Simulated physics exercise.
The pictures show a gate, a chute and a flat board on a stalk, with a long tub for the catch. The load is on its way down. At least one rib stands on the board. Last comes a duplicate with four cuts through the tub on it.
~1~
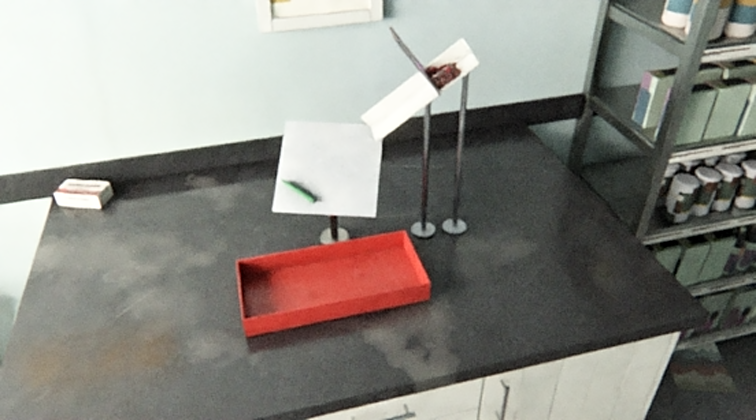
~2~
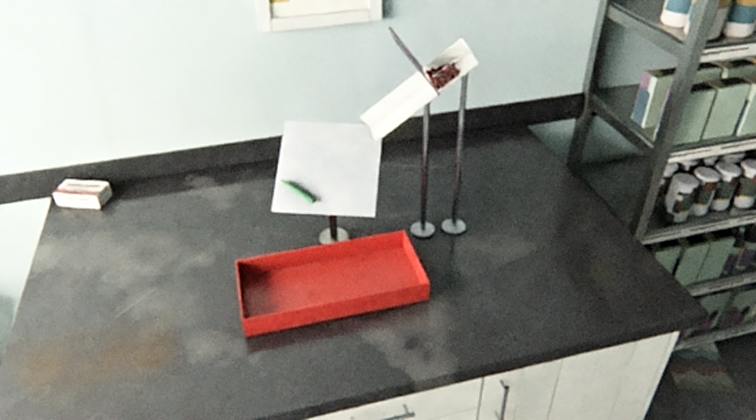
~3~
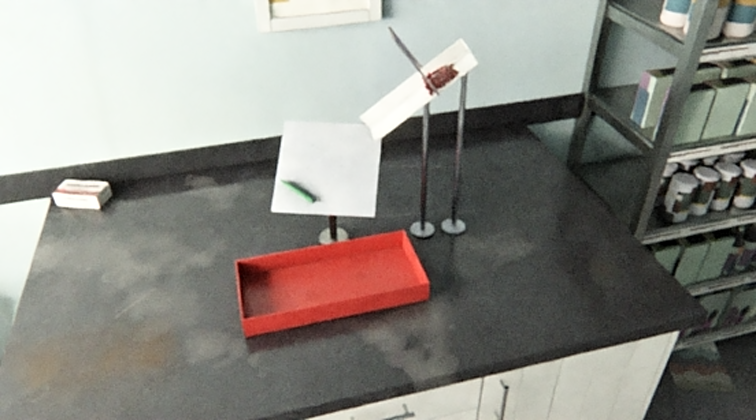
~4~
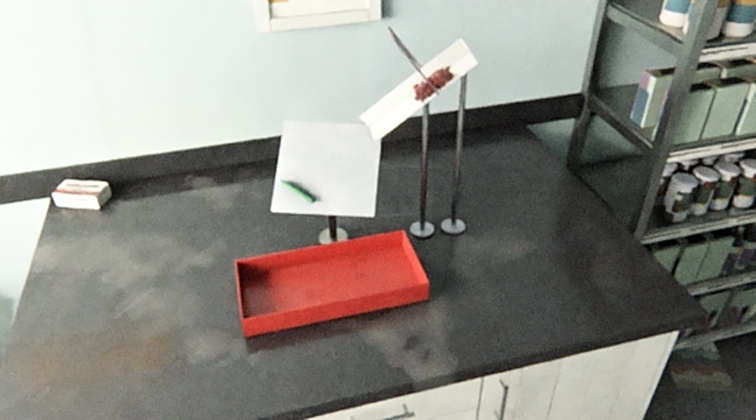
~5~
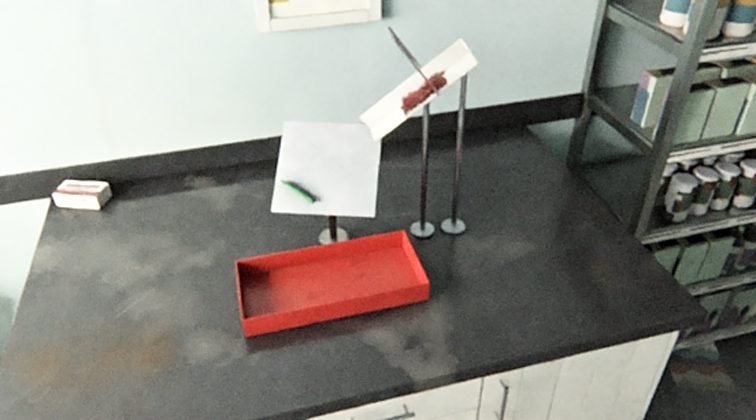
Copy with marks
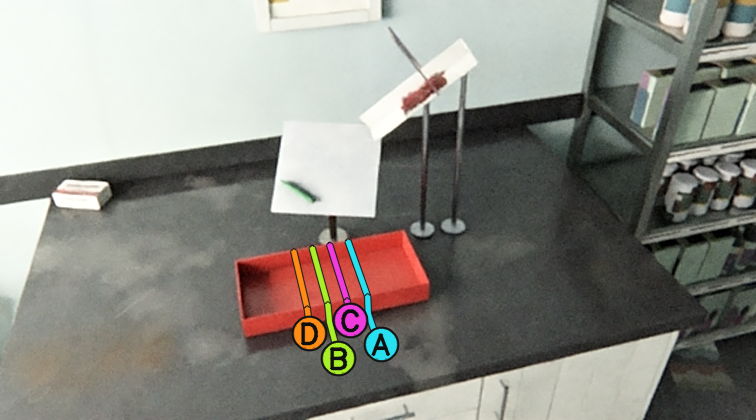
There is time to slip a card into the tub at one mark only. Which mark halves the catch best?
B is best.
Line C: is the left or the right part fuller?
More lands on the left.
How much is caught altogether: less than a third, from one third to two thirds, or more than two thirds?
It is more than two thirds.
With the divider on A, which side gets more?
Left.
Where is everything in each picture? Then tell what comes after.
In the first frame, load behind the gate at (444, 75), kidney beans; lip of the chute at (374, 135), sloping fairly steeply.
In the second frame, middle of the board at (328, 167), tilted fairly steeply; middle of its low edge at (323, 213); of its high edge at (334, 123).
In the third frame, front corners of the tub at (242, 320) and (429, 283), empty; front of the load at (426, 88).
In the fourth frame, middle of the load at (434, 86); its front at (416, 98), about a quarter of the way to the lip; rib from (280, 180) to (311, 200).
In the fifth frame, middle of the load at (426, 92); its front at (402, 108), about half of the way to the lip.
On the marked copy, line A crosses the front rim at (367, 295); line B crosses the front rim at (327, 303); line C crosses the front rim at (346, 299); line D crosses the front rim at (307, 307).
With A, of what is caught, all on the left of the divider, none on the right.
With B, of what is caught, about a third on the left of the divider, about two thirds on the right.
With C, of what is caught, nearly all on the left of the divider, a stray few on the right.
With D, of what is caught, a small part on the left of the divider, nearly all on the right.
